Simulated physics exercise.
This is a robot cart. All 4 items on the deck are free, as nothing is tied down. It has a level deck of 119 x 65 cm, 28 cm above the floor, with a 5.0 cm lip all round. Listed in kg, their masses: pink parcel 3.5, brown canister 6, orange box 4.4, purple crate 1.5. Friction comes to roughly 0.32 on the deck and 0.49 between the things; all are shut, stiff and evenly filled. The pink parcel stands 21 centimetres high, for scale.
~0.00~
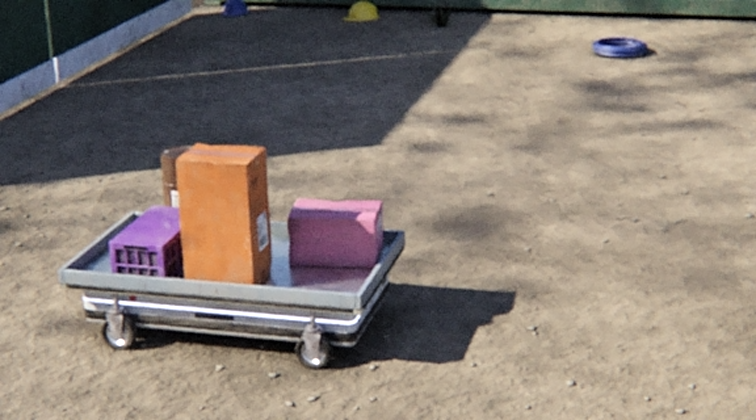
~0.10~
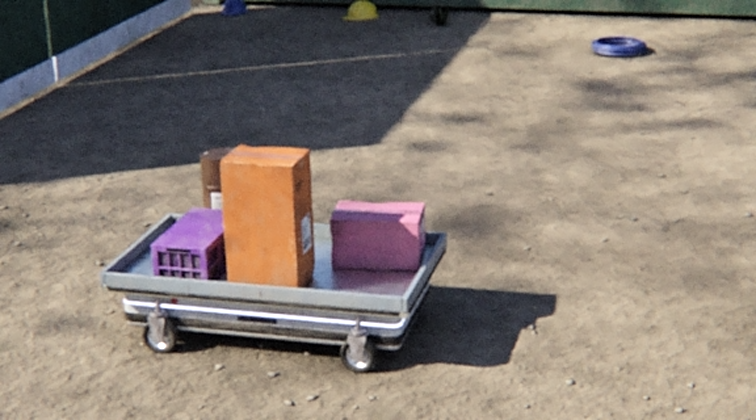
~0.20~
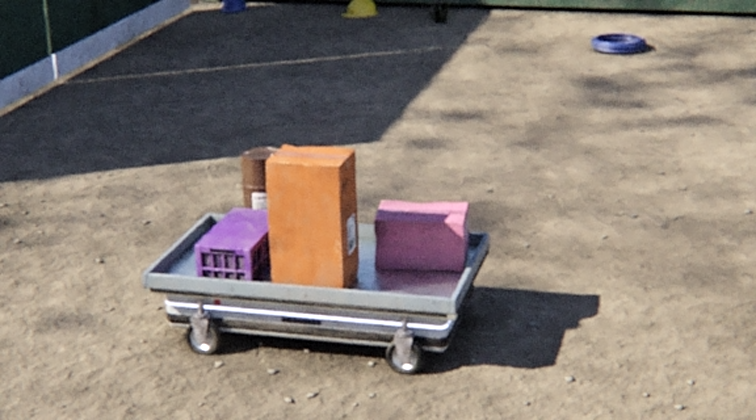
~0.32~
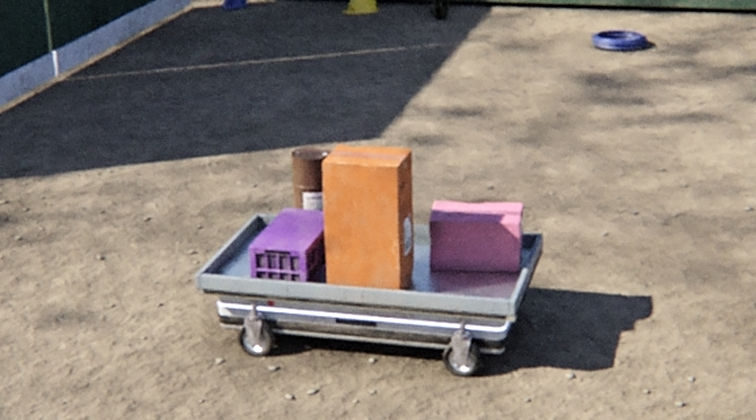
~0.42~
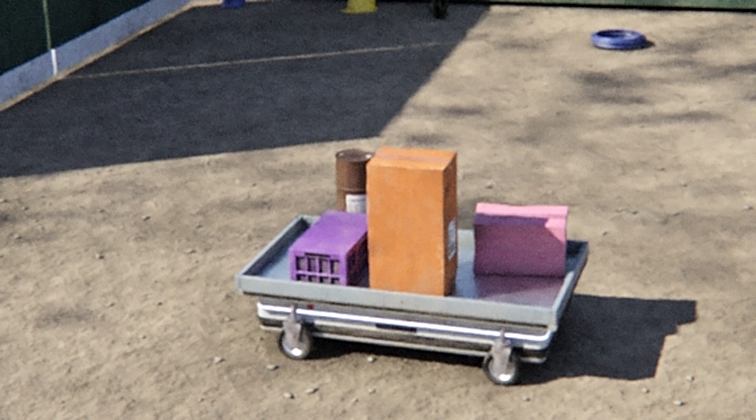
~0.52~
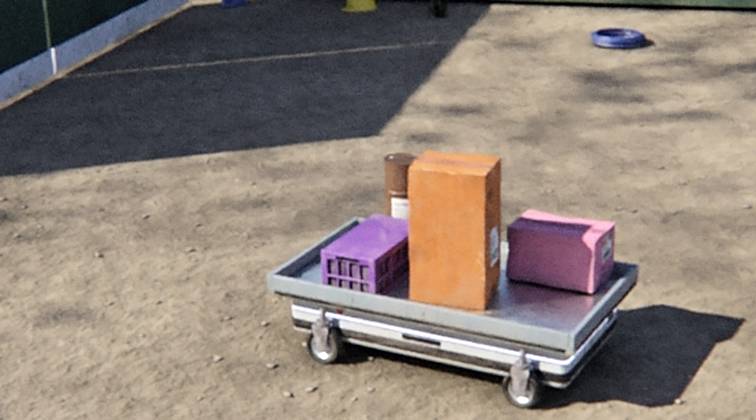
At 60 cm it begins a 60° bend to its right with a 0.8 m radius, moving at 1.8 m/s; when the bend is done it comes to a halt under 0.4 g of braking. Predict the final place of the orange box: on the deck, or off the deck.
Final place: On the deck.
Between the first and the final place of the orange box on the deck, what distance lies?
The shift is close to 22 cm.
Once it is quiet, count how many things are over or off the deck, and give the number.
All told, 0.
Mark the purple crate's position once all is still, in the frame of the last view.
My guess is roughly (526, 390).
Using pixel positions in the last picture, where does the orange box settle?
Around (599, 375).
After 0.72 s, cart 130 cm along, turned 39°; orange box slid 20 cm near (513, 256); pink parcel slid 9 cm; brown canister leaning 4°.
After 0.92 s, cart 166 cm along, turned 59°; orange box slid 23 cm near (535, 299); pink parcel slid 6 cm; brown canister leaning 3°.
After 1.22 s, cart 207 cm along, turned 60°; orange box slid 22 cm near (587, 362); brown canister slid 10 cm; purple crate slid 7 cm.
At rest (1.9 s), not toppled but over 10 cm from the start, brown canister and orange box; the other 2 in place, give or take 10 cm. In the last view, orange box near (599, 375).
